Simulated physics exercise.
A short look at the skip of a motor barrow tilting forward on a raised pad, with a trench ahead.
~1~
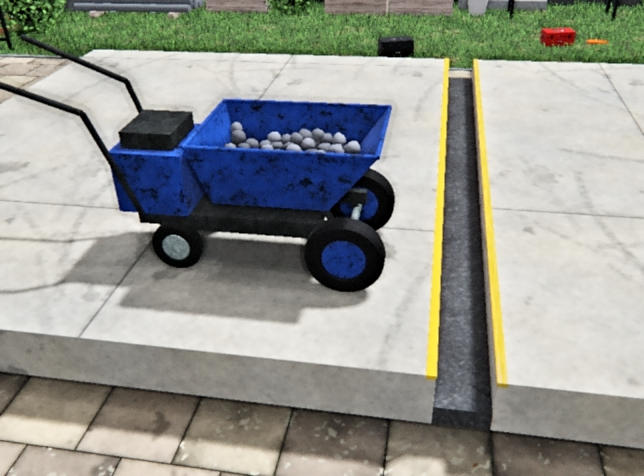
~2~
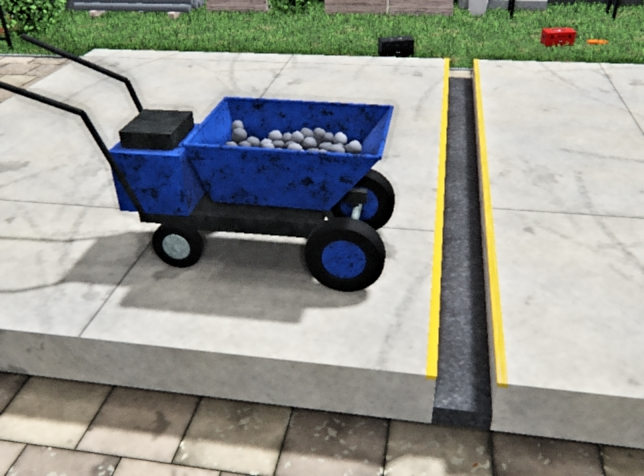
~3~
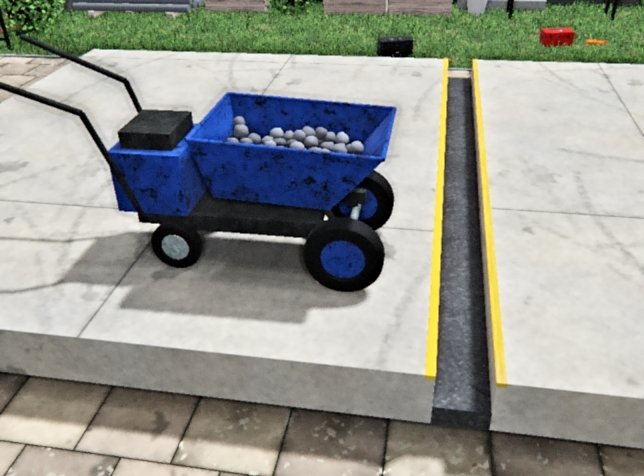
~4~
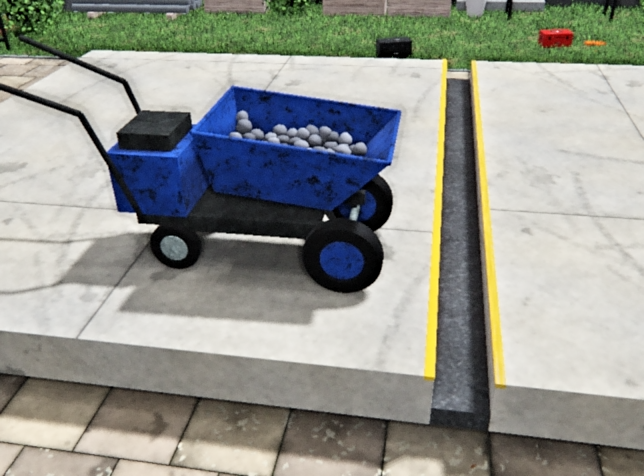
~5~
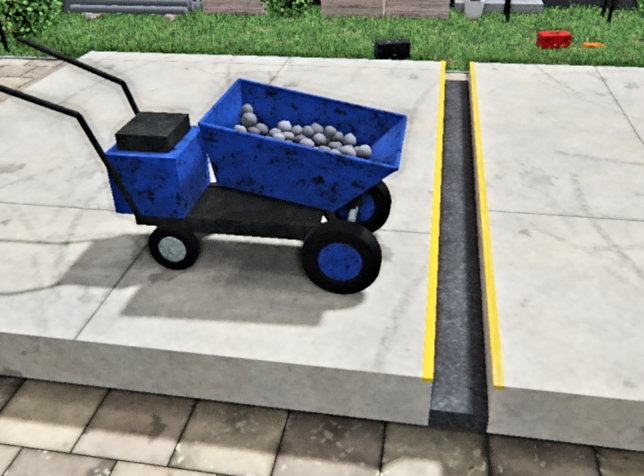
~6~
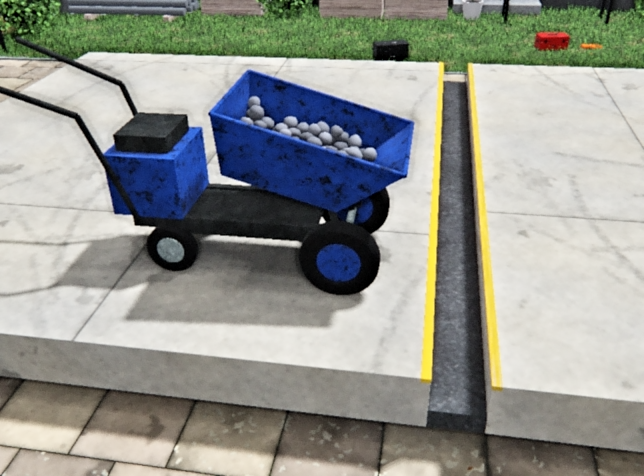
We see a blue motor barrow loaded with round grey cobbles standing on a raised concrete pad, left of a narrow yellow-edged trench. Its skip starts level, then gradually tilts forward to the right while the wheels stay in place.
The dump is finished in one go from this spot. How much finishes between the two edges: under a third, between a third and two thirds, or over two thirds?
It catches from one third to two thirds.
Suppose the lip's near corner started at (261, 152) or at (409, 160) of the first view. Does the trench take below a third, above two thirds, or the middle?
The first try: Below one third. The second: Under a third.
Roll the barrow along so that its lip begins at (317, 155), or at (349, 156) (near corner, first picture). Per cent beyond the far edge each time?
In turn 0 and 10 in a hundred.
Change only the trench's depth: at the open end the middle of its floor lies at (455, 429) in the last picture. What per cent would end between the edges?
Near 60 %.
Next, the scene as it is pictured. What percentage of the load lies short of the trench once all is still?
Roughly 0 in a hundred.
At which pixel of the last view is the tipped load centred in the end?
Near (476, 277).
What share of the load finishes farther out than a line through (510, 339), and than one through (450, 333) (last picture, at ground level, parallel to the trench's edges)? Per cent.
First some 30, then 90 per cent.
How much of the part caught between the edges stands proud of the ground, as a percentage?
Roughly 0 in a hundred.
Just after the last frame, skip tipped steeply; every one in the skip.
A moment on, skip tipped steeply; almost all in the skip; just a few in or heaped over the trench; just a few falling.
Further on, skip tipped right over; roughly a quarter in the skip; roughly a third in or heaped over the trench; roughly a third beyond it.
When it is over, skip tipped right over; roughly half in or heaped over the trench; roughly half beyond it.
